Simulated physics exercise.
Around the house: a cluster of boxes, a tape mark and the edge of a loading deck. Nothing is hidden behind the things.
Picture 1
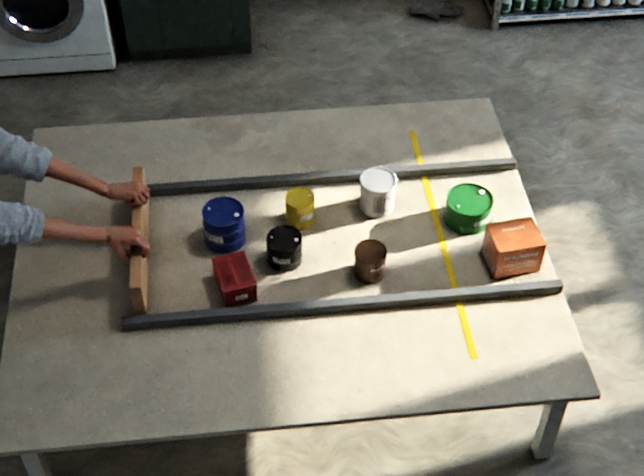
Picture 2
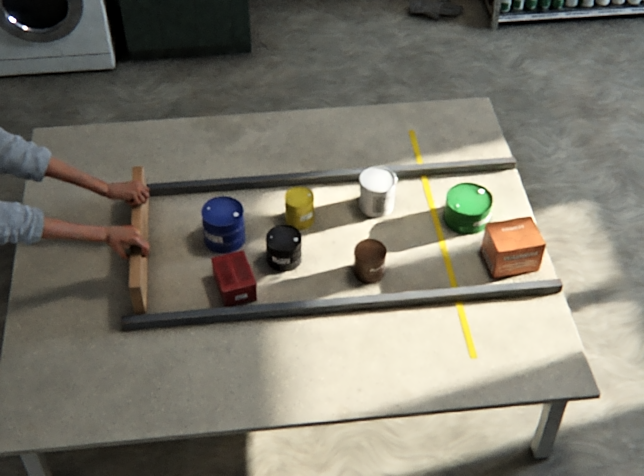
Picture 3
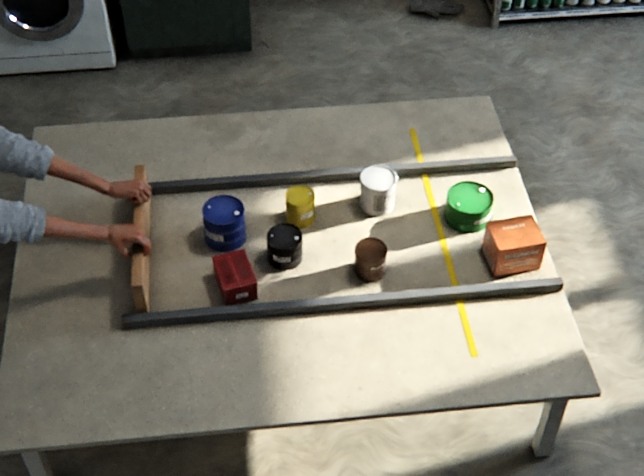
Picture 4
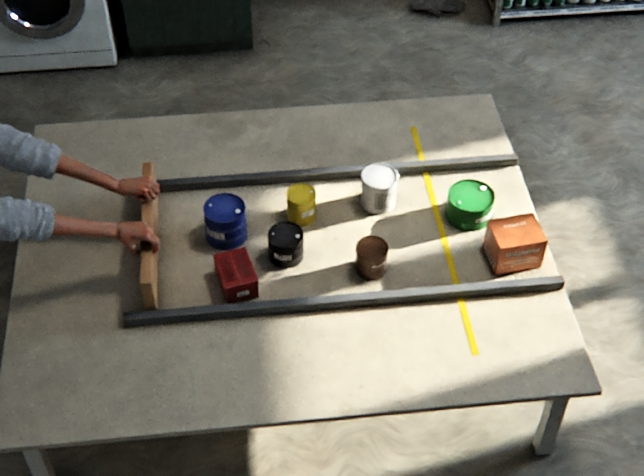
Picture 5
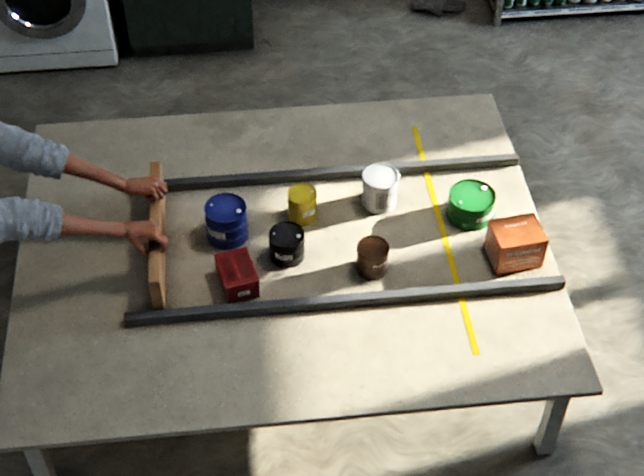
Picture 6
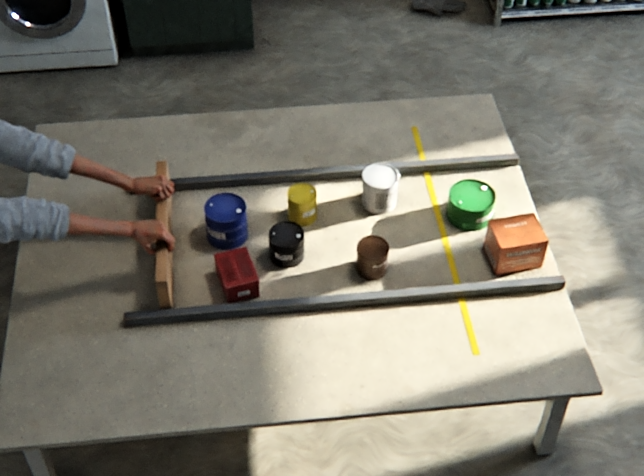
Two hands sliding a wooden plank slowly right between dark rails on a table, toward colourful canisters and boxes that stay still.
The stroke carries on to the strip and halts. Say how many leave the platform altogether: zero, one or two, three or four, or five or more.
In the end the number that fall off is zero.
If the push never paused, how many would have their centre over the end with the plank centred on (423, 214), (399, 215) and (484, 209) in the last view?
In that order 0, 0 and 2.
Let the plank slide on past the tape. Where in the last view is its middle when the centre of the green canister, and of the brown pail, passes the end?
About (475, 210), and (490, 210) for the other.
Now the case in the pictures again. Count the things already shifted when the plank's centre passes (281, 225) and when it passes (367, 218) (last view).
4 and 6.
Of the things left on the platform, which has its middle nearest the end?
That is the orange box.
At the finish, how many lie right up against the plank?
That makes 3.
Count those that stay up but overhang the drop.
That would be 1.
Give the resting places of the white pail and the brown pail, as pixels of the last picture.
The white pail stops around (478, 173); the brown pail around (502, 252).
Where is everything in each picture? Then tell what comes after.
The first picture shows orange box (513, 248); green canister (469, 209); white pail (378, 193); plank (140, 240); tape (440, 232).
The second picture shows green canister (468, 208); red tote (234, 279).
The third picture shows white pail (378, 191); brown pail (370, 260).
The fourth picture shows orange box (514, 244); yellow canister (301, 205).
The fifth picture shows green canister (471, 205); plank (157, 235).
The sixth picture shows orange box (515, 244); green canister (471, 205); white pail (380, 189); plank (164, 234); tape (442, 228).
A little later, none off yet; orange box at rest near (515, 244); green canister at rest near (471, 205); white pail at rest near (380, 189).
Next, none off yet; orange box at rest near (515, 244); green canister at rest near (471, 205); white pail shifted a little near (391, 189).
When it is over, the number that fall off is zero.
